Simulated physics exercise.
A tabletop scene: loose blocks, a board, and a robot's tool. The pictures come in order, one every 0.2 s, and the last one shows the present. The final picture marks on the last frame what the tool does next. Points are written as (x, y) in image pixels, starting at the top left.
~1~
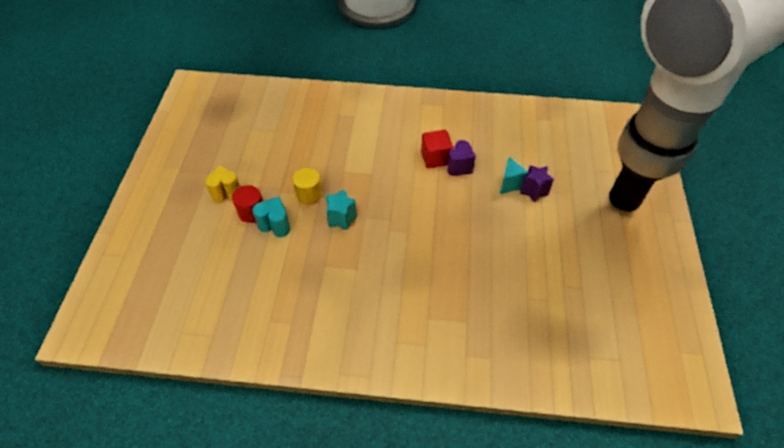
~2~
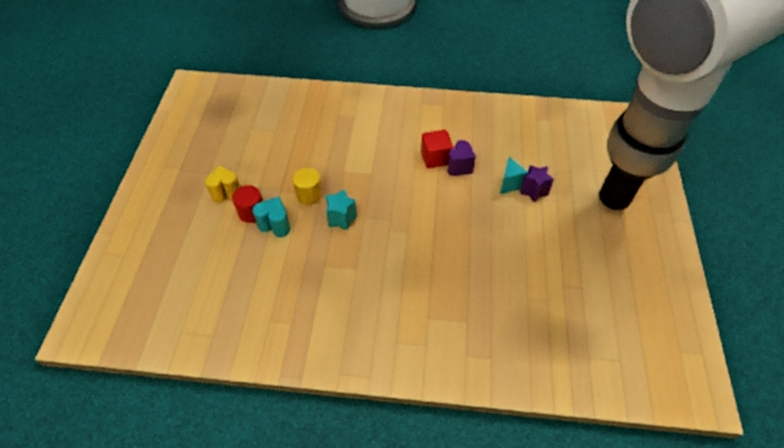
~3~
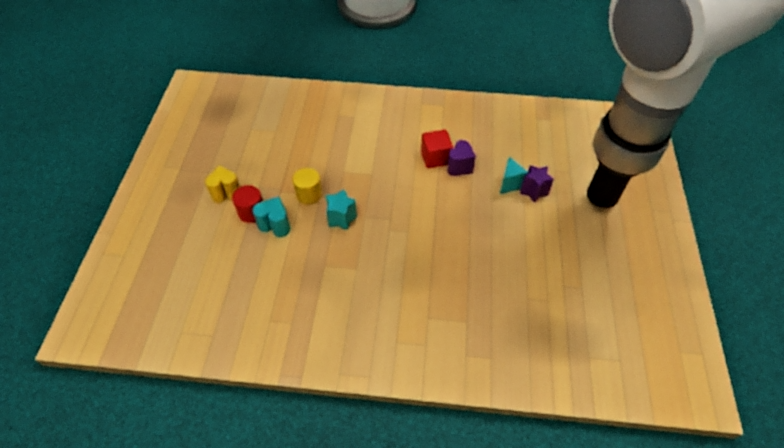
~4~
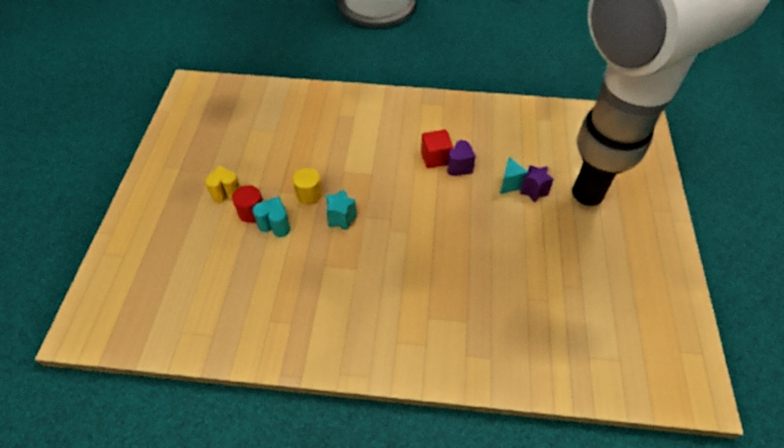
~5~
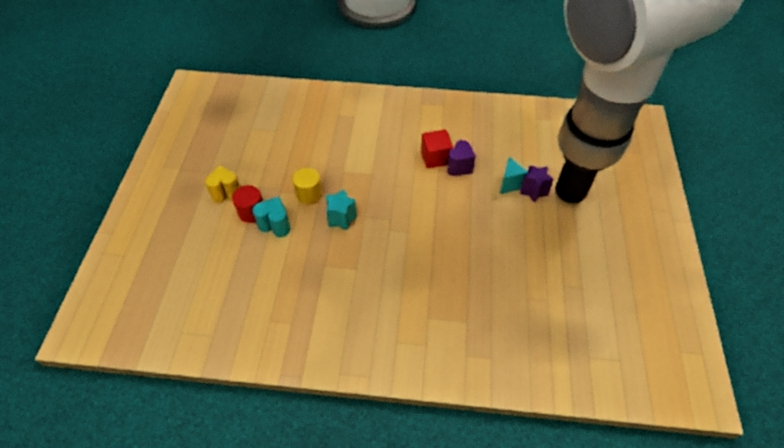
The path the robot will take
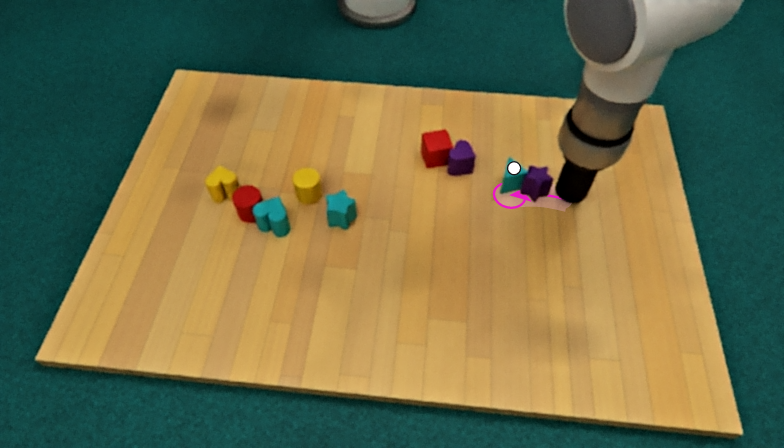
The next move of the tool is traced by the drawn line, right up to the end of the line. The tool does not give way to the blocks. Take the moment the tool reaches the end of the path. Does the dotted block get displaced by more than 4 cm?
I believe so.
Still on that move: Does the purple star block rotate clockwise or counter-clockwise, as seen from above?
Looking down, my answer is that the purple star block rotates clockwise.
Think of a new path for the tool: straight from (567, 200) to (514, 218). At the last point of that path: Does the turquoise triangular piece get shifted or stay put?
Moved.
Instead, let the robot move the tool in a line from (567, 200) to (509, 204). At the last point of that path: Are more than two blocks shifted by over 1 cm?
I believe not.
The line goes from (567, 200) by way of (538, 194) to (510, 195); the dot is on the turquoise triangular piece.
On the path given first. Halfway along, tool at (541, 186); turquoise triangular piece at (492, 161), turned 15° anticlockwise; purple star block at (514, 167), turned 15° clockwise.
At the end, tool at (512, 187); red square piece at (433, 138); purple heart block at (456, 147); turquoise triangular piece at (477, 150), turned 30° anticlockwise; purple star block at (495, 163), turned 65° clockwise.
